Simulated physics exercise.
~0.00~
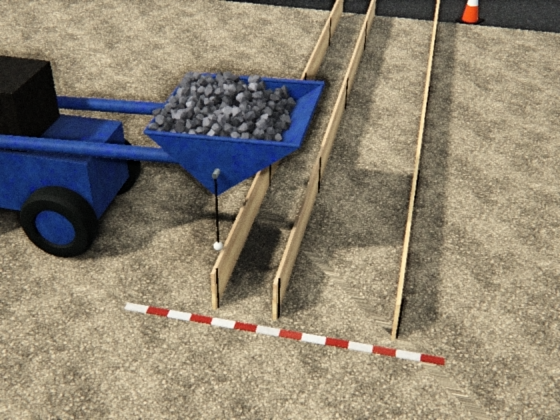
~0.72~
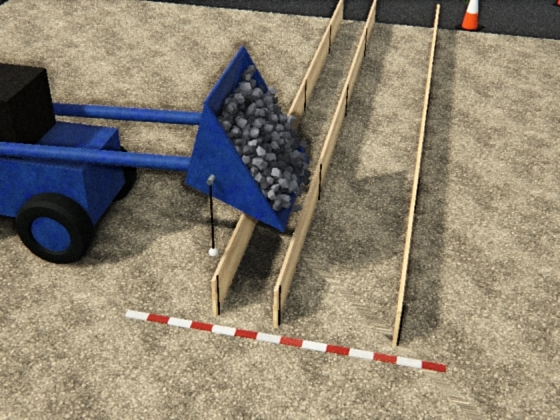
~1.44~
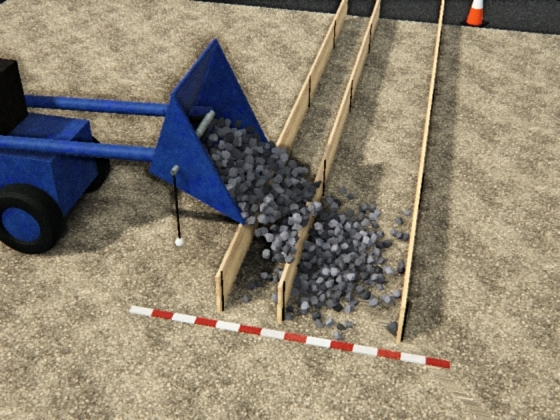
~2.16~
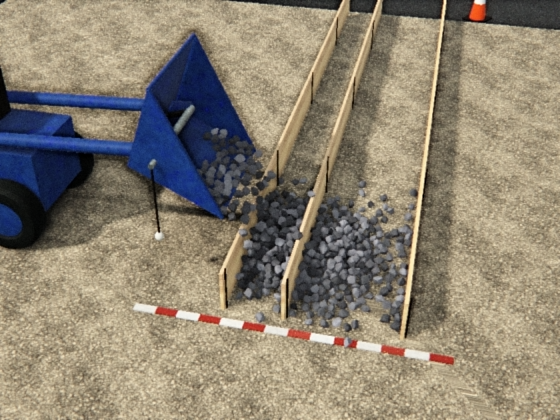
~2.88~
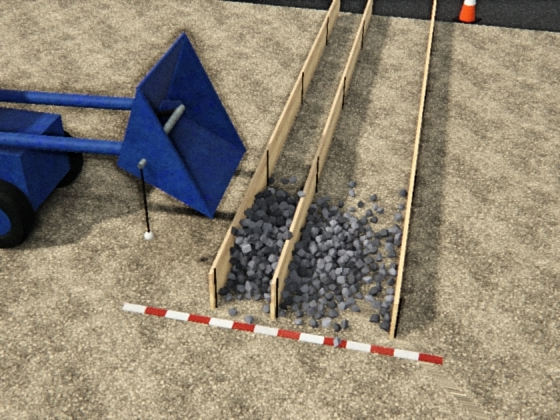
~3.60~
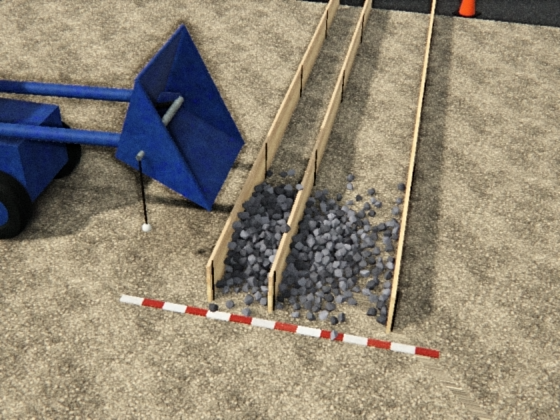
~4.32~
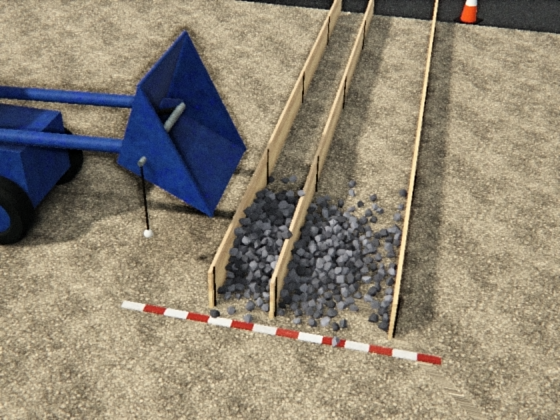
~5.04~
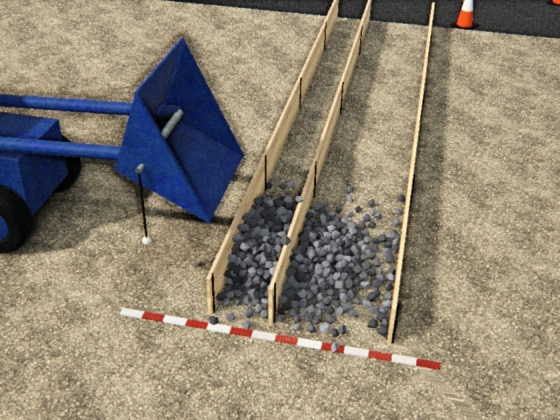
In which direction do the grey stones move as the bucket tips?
The grey stones move down, sliding out of the tipped bucket onto the ground between the planks.
